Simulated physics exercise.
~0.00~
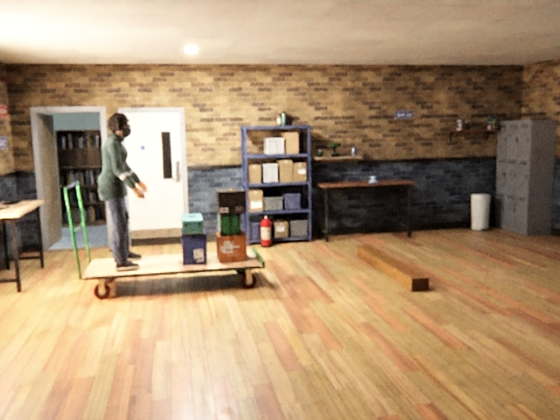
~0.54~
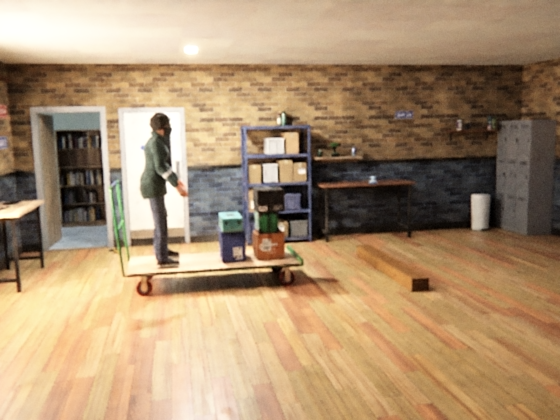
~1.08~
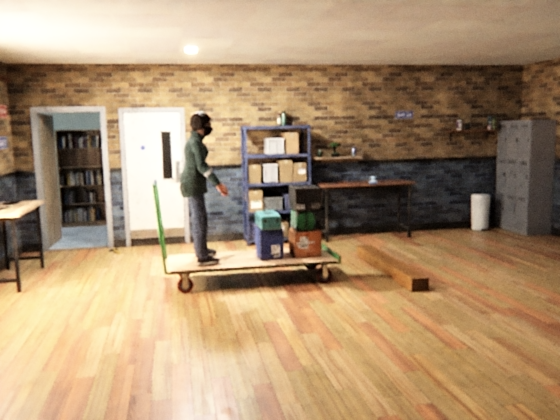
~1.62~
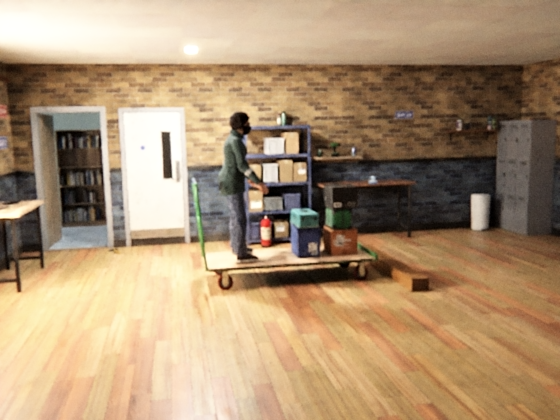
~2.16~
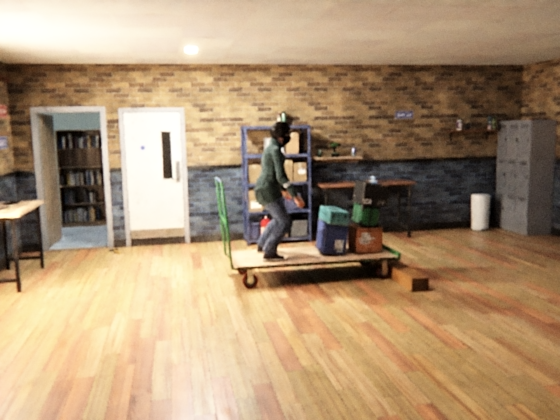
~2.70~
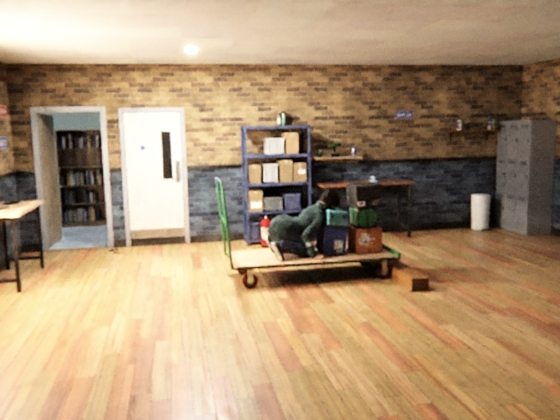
A flat trolley with a green handle rolls right across the wooden floor of a brick-walled room, seen from the side by a still camera. A dark-haired person in a dark green top stands near its left end, behind stacked boxes in teal, green, blue, black and orange. Shelves, a white door and grey lockers line the back. The trolley reaches a low brown step and stops short, and the rider's knees bend as the blue box leans briefly. The rider then folds down onto the deck against the boxes, which all remain aboard.
